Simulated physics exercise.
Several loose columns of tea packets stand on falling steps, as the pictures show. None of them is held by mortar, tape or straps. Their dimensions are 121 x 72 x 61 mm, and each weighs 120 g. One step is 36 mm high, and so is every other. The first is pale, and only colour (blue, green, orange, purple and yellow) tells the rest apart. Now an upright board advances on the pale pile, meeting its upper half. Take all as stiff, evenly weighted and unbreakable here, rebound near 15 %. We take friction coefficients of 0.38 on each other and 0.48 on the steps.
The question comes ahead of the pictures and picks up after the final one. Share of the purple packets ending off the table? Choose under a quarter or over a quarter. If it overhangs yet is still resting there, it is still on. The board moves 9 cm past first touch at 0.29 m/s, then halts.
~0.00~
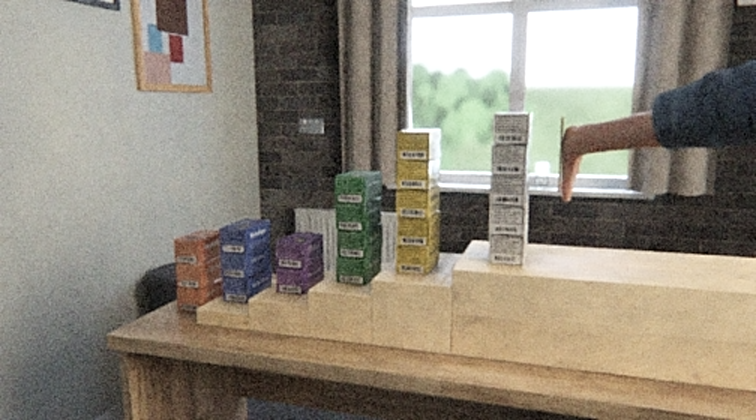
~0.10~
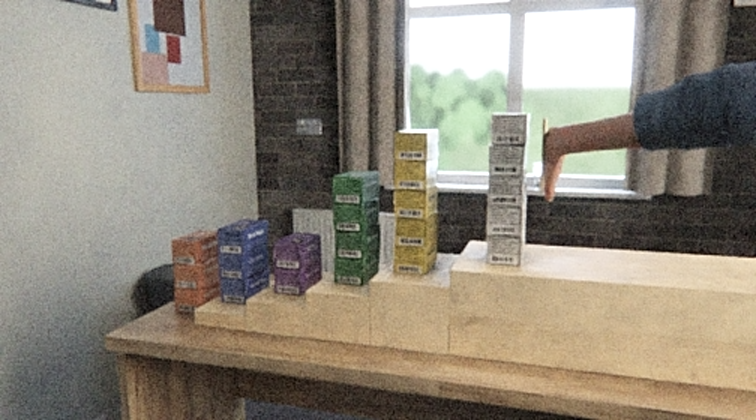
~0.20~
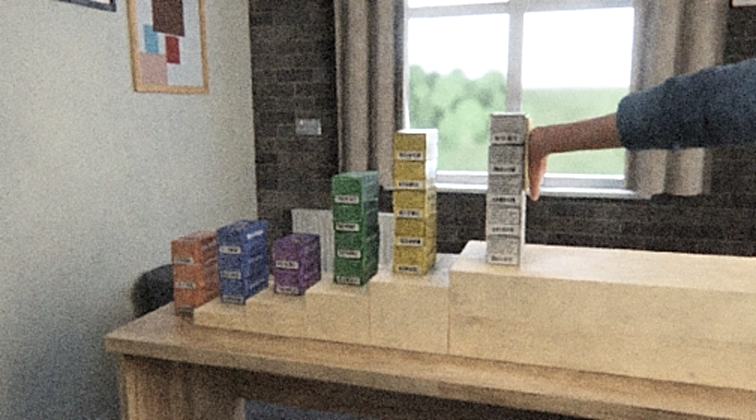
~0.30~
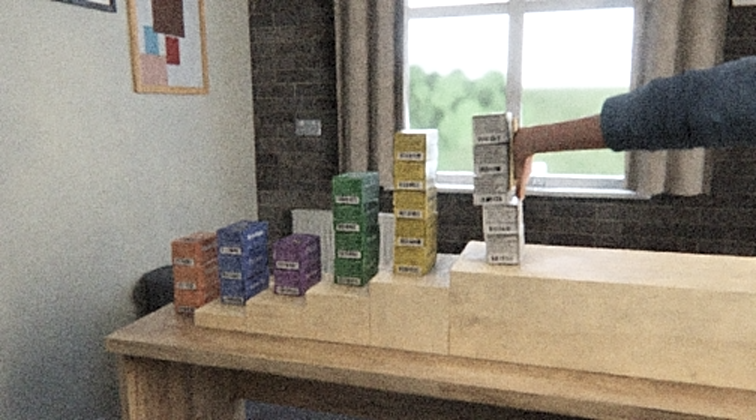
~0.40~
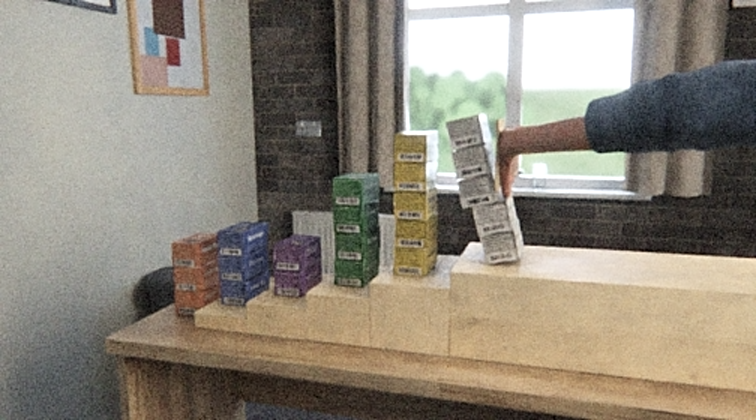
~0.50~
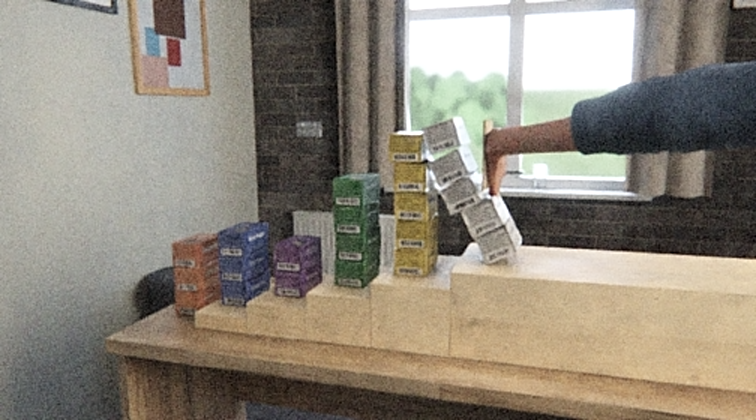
It works out to fewer than one in four of the lot.
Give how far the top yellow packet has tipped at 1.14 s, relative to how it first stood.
It's at some 100 degrees.
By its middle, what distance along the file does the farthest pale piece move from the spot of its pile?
It ends some 34 cm away.
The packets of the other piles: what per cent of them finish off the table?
It works out at roughly 5 per cent.
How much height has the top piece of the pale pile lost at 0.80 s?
Drop so far: Roughly 8 cm.
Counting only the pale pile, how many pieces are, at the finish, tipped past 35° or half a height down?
I count 5 of the pale pieces.
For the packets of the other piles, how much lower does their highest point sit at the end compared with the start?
I make it close to 14 cm.
After 0.80 s, 5 of the pale pile down; none of the 2 purple packets off the table (0 of 17 in all colours); top purple packet unmoved; top yellow packet leaning 25°, 24 mm lower.
After 1.14 s, 5 of the pale pile down; none of the 2 purple packets off the table (0 of 17 in all colours); top purple packet shifted 10 mm; top yellow packet on its side.
By the end (1.9 s), 5 of the pale pile down; none of the 2 purple packets off the table (1 of 17 in all colours); top purple packet shifted 26 mm; top green packet upside down. That is 0 per cent. As the last picture would show them, middles, top purple packet near (289, 252), top green packet near (255, 242).
